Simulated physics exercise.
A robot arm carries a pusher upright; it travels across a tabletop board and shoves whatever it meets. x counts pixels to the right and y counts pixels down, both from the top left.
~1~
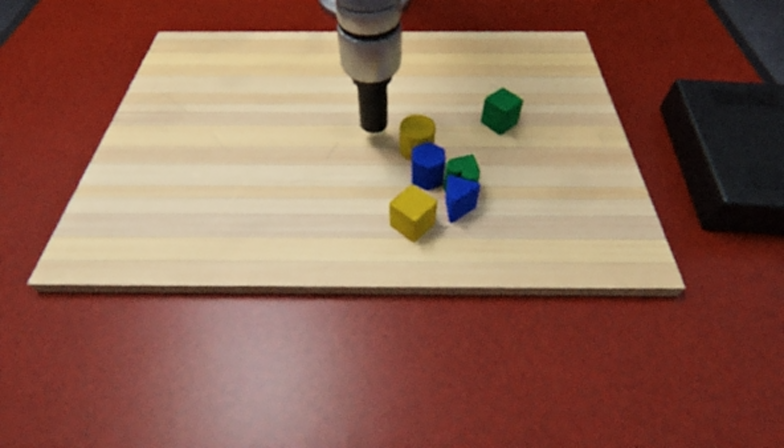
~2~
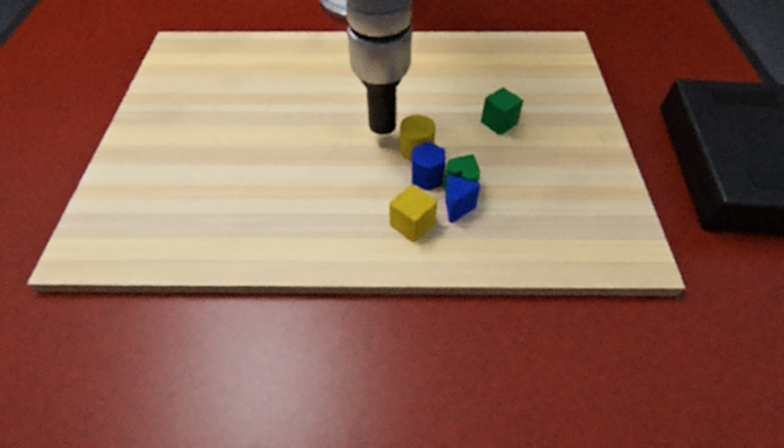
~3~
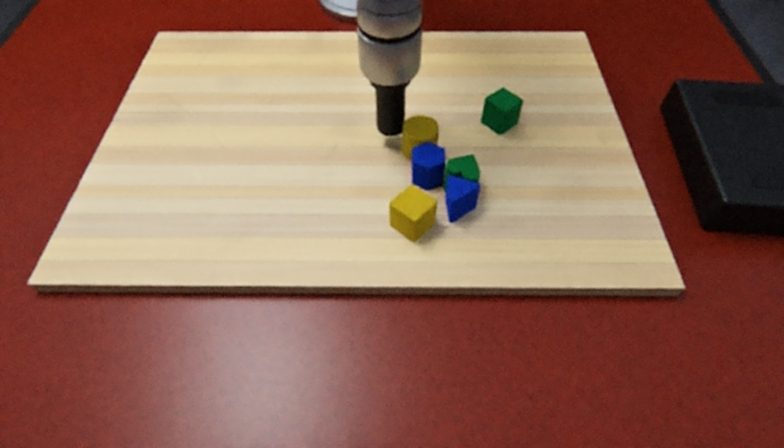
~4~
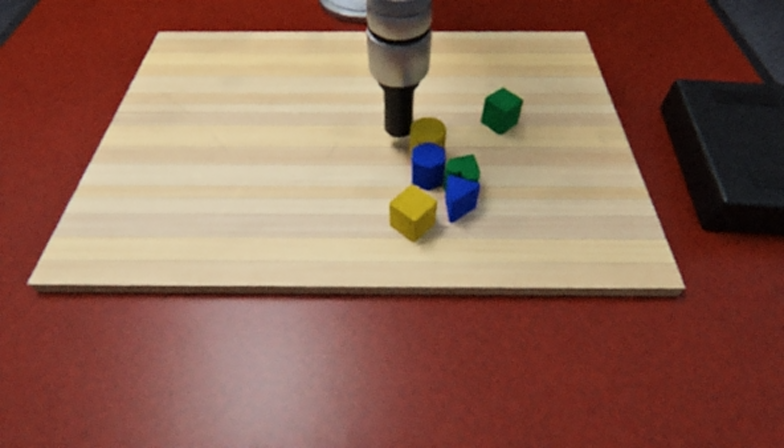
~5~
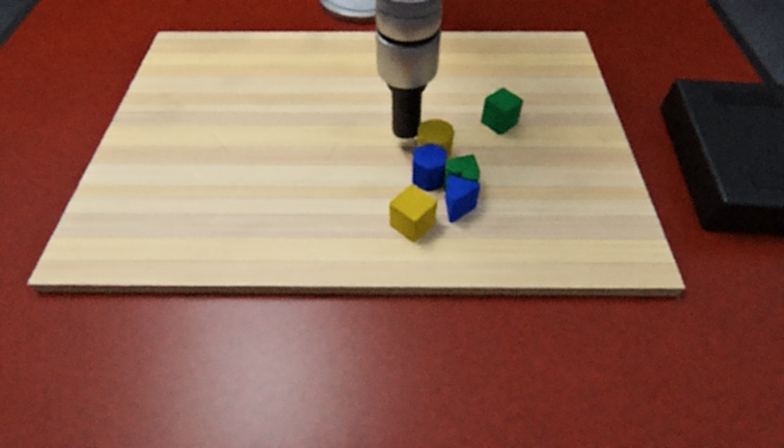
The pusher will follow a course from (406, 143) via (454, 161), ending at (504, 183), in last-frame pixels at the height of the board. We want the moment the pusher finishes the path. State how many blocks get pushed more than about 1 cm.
The number will come to 2.
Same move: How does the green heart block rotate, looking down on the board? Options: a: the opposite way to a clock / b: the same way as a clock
b - the same way as a clock.
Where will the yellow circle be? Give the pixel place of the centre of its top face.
Around pixel (546, 163).
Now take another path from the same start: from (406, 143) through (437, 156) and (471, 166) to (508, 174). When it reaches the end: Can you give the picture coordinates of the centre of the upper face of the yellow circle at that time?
Most likely (549, 159).
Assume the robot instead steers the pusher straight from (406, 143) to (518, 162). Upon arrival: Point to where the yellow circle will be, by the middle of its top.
Its top middle: (528, 163).
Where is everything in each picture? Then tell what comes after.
Lower end of the pusher at (374, 124), tops of blocks, blue hexagonal block at (429, 154), yellow circle at (418, 126), green heart block at (465, 166), in the first frame.
Pusher at (383, 126), blocks as before, in the second frame.
Pusher at (391, 127), yellow circle at (421, 126), in the third frame.
Pusher at (399, 128), yellow circle at (429, 129), in the fourth frame.
Pusher at (406, 130), blue hexagonal block at (430, 155), yellow circle at (436, 130), green heart block at (465, 166), in the fifth frame.
On the path given first. One third of the way, pusher at (440, 141); yellow circle at (472, 142).
Two thirds of the way, pusher at (473, 155); yellow circle at (509, 153); green heart block at (473, 167), turned 40° clockwise.
At the end, pusher at (508, 170); blue hexagonal block not moved; yellow circle at (546, 163); green heart block at (478, 170), turned 55° clockwise.
